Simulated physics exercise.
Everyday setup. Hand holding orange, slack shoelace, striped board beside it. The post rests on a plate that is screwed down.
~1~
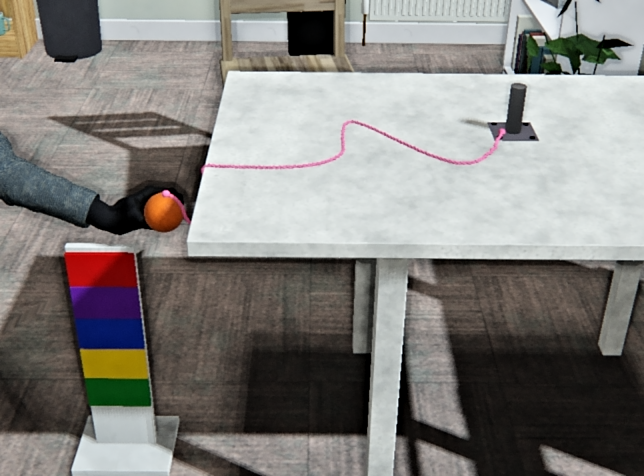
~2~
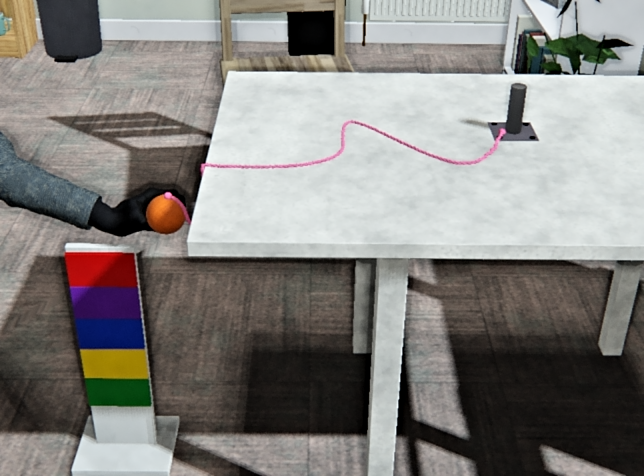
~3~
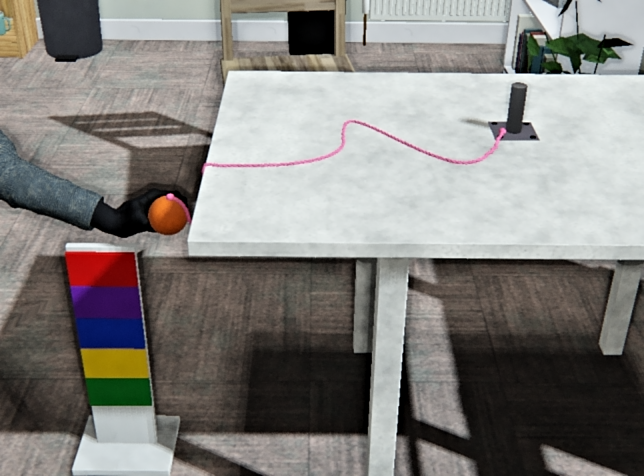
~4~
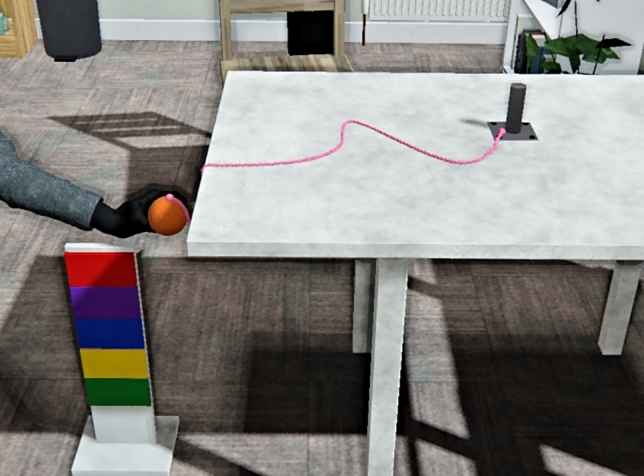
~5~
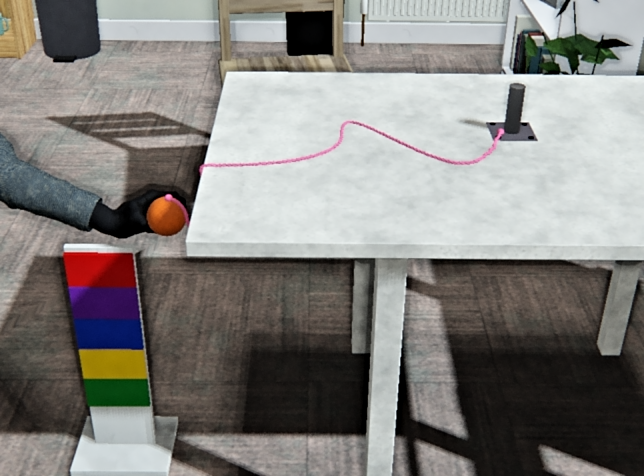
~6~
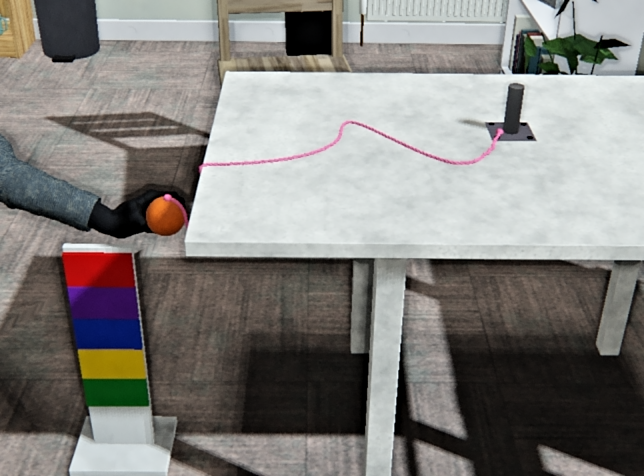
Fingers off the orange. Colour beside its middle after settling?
Green.
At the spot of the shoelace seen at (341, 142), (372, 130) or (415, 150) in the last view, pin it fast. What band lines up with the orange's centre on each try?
Taking the three tries in turn, you'd get purple, blue and yellow.
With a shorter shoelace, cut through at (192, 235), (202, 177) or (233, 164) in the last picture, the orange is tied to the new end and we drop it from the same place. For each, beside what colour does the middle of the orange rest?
First try: Yellow; second try: Purple; third try: Red.
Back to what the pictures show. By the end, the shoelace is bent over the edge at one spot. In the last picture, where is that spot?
Near (330, 146).
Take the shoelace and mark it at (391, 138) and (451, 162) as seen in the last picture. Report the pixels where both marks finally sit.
At (324, 140), then (398, 136).
Soon after, orange near (179, 351); level with yellow.
Then, orange near (235, 375); level with green.
Further on, orange near (217, 382); level with green.
At rest, orange near (222, 383); level with green. The green one.
